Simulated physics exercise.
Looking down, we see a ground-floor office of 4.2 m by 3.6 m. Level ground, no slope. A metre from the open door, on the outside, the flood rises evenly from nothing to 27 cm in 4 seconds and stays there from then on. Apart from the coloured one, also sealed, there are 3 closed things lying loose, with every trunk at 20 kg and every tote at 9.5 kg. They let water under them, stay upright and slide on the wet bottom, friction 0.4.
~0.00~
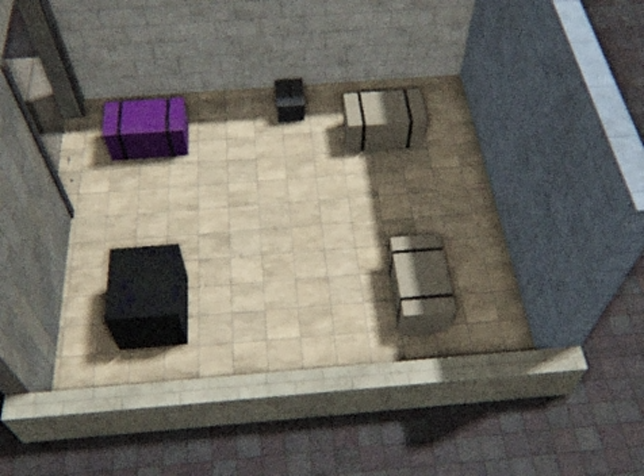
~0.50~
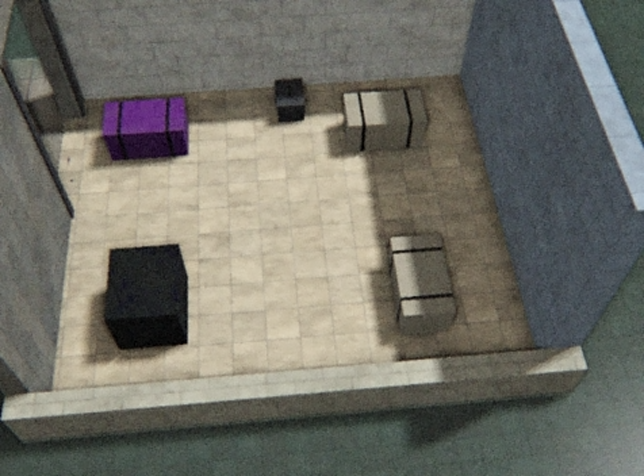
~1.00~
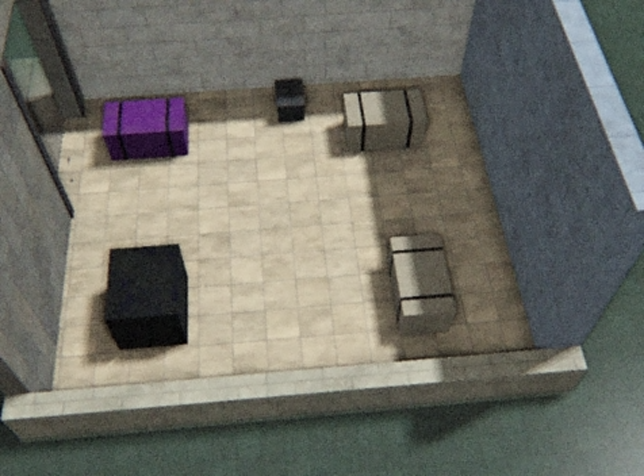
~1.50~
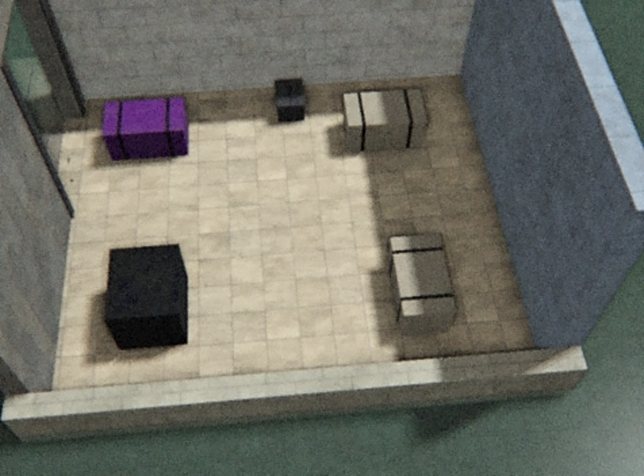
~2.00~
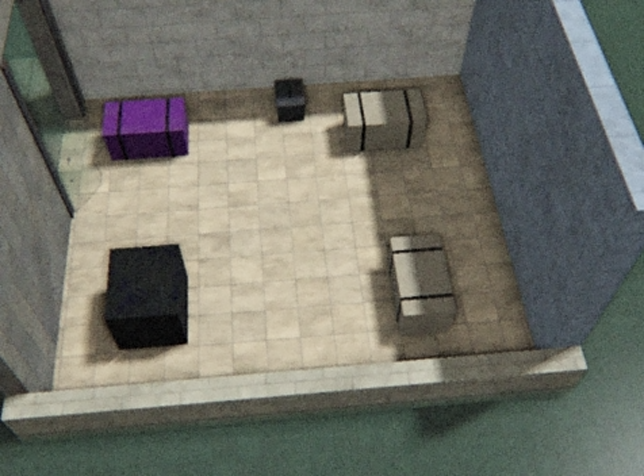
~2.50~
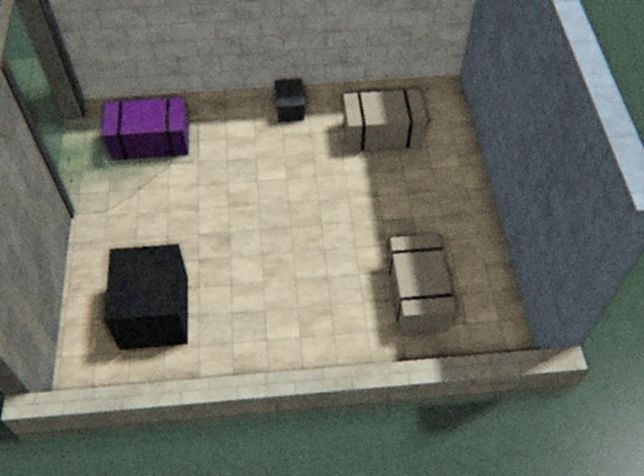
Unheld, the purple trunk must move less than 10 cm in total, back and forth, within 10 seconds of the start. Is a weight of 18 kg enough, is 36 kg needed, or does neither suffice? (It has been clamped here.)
It takes more than either ballast.
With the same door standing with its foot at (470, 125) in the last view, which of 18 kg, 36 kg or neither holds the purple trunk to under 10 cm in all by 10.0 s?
The answer is that neither mass suffices.
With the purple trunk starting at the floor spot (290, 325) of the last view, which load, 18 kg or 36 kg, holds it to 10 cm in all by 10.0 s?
Note: None OK.
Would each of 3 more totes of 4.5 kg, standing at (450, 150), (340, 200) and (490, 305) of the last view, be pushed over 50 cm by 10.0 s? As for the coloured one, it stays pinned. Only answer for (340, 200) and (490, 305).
In that order: More, past it.
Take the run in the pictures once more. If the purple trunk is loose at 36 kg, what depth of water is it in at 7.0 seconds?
Depth: Approx. 7 cm.
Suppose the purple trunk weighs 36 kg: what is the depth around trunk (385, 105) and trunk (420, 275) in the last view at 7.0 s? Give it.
Depths: Near 11 cm, then near 17 cm.
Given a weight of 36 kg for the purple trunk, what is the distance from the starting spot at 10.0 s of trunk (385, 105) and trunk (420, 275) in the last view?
Net displacement, in order: 150 cm; 40 cm.
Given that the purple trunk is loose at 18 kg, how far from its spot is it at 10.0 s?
About 250 cm off its spot.
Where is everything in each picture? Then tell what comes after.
The first picture shows the purple trunk at (144, 116) rests on the ground; water covers 0.0 m2; 0 of 4 have shifted.
The second picture shows the purple trunk at (144, 116), on the bottom; 0.0 m2 under water; 0 of 4 have shifted.
The third picture shows the purple trunk at (144, 116), on the bottom; water covers 0.0 m2; 0 of 4 have shifted.
The fourth picture shows the purple trunk at (144, 116), on the bottom; water covers 0.0 m2; 0 of 4 have shifted.
The fifth picture shows the purple trunk at (144, 116), on the bottom; water covers 0.2 m2; 0 of 4 have shifted.
The sixth picture shows the purple trunk at (144, 116), on the bottom; water covers 0.7 m2; 0 of 4 have shifted.
After 3.5 s the purple trunk would be 53 cm from its start with 18 kg and 11 cm from its start with 36 kg; 5 cm of water round it then.
After 4.5 s the purple trunk would be 125 cm from its start with 18 kg and 57 cm from its start with 36 kg; 6 cm of water round it then.
After 7.0 s the purple trunk would be 256 cm from its start with 18 kg and 214 cm from its start with 36 kg; 7 cm of water round it then.
After 10.0 s the purple trunk would be 256 cm from its start with 18 kg and 314 cm from its start with 36 kg; 20 cm of water round it then.
